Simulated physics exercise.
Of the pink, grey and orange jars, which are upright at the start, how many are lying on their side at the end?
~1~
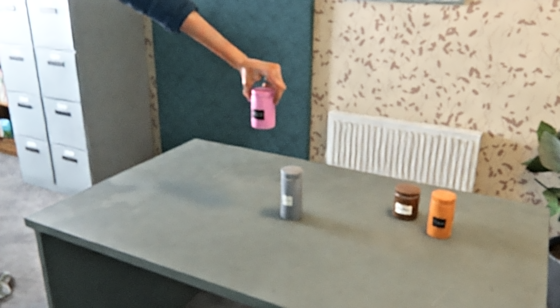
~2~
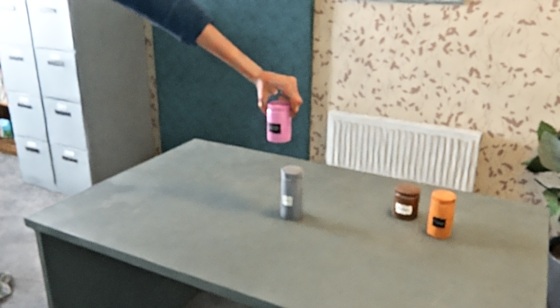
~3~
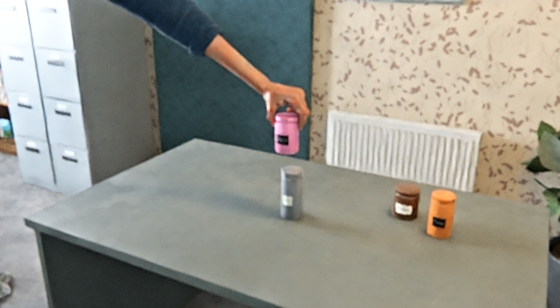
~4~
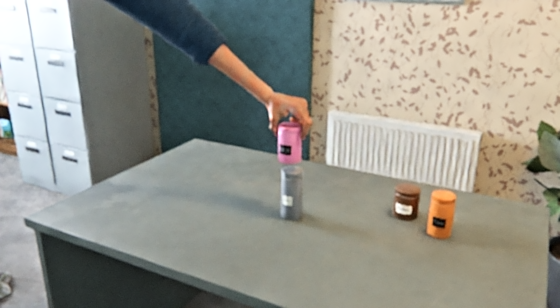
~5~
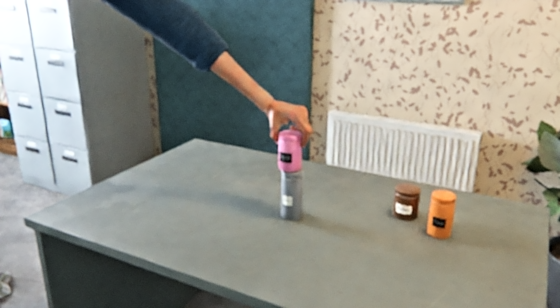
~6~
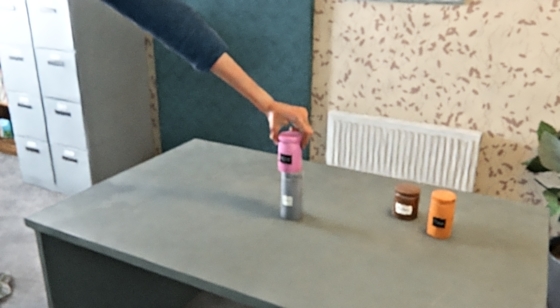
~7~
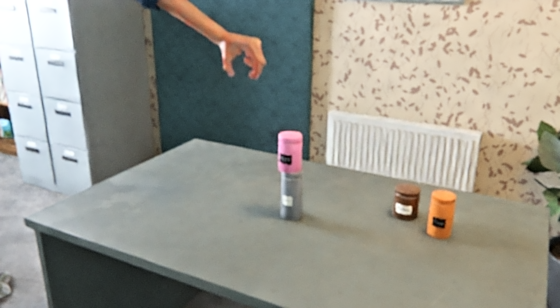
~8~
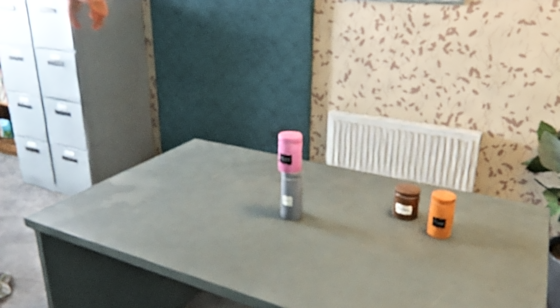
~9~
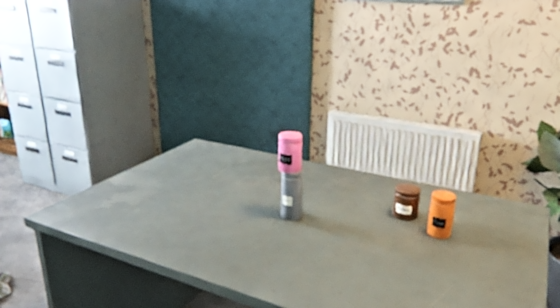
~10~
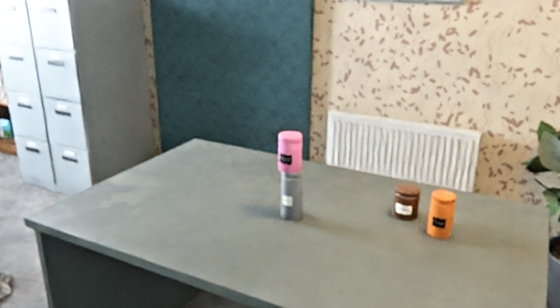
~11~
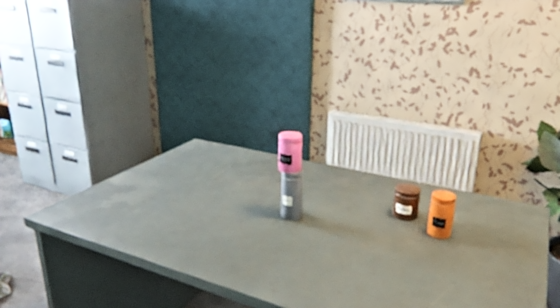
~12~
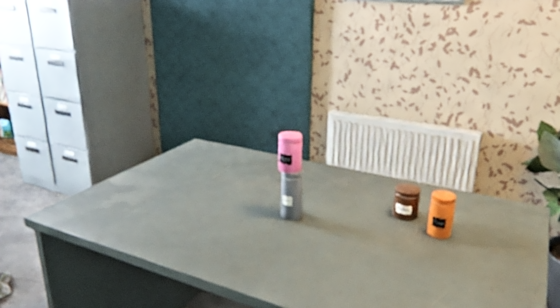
None of them are lying on their side. The pink jar is upright on top of the grey one, and the orange jar is still standing on the desk.
A hand lowered a pink jar onto a grey jar standing on a desk, let go and drew back out of view, and the pink jar stayed balanced on top while the brown and orange jars stood untouched to the right.
